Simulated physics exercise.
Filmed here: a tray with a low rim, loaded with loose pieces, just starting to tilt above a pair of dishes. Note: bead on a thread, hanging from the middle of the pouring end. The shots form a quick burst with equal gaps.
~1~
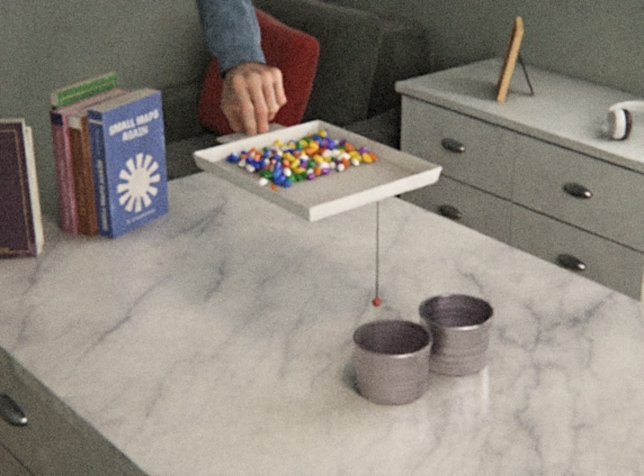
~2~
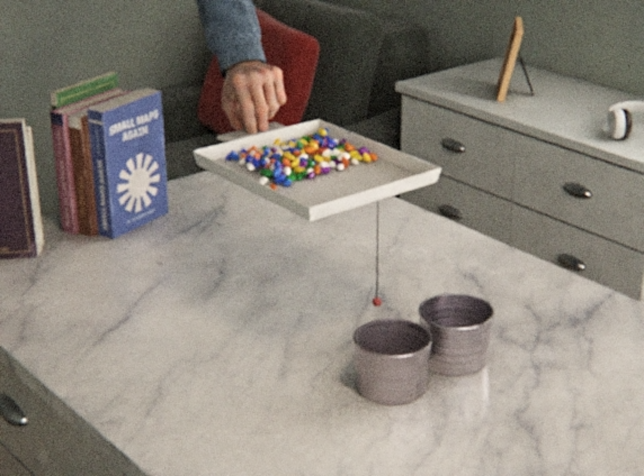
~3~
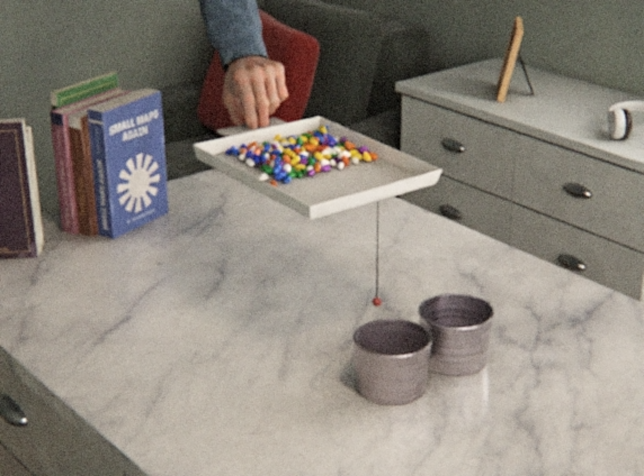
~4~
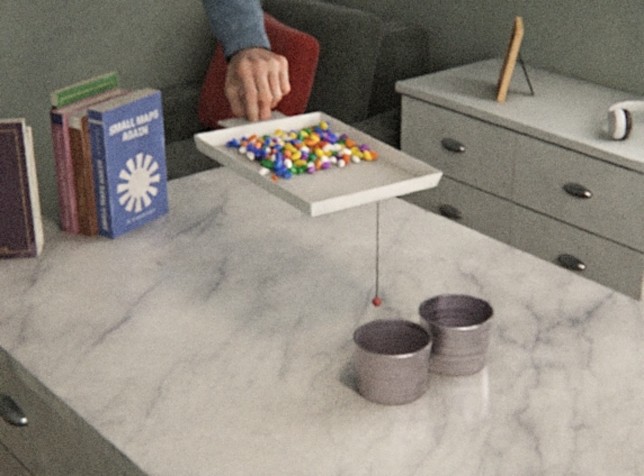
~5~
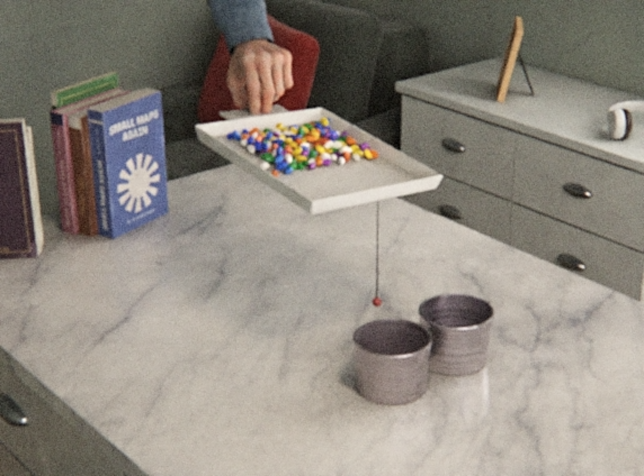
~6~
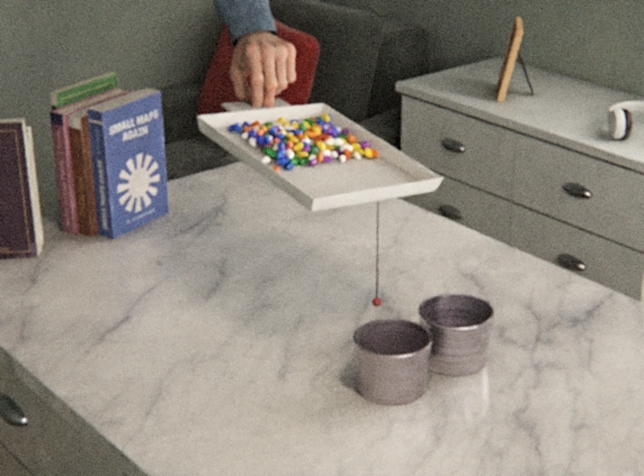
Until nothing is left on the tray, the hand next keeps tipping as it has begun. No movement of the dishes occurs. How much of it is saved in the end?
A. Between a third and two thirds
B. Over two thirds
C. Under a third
Under a third (C).
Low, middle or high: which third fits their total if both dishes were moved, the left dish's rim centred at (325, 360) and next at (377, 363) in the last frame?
The earlier try, under a third; the later try, under a third.
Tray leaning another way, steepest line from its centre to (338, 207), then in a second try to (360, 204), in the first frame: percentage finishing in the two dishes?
First some 40, then 50 per cent.
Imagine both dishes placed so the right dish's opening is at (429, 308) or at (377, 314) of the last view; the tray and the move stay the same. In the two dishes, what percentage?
First position: Some 40 %; second position: Some 0 %.
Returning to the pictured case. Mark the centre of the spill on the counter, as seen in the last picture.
Near (417, 333).
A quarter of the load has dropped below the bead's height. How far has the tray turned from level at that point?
Roughly 95°.
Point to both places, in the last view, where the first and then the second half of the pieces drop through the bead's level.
Roughly (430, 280) first, then roughly (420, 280).
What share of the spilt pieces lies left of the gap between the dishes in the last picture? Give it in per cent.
I'd put it at close to 60 per cent.
Soon, tray tipped steeply; nearly all on the tray; a stray few in the air.
A while on, tray tipped right over; nearly all on the tray; a stray few in the right dish; a small part outside both; a stray few in the air.
Towards the end, tray tipped past a quarter turn; a small part in the right dish; most outside both.
Finally, tray tipped past a quarter turn; none in the left dish; a small part in the right dish; most outside both.
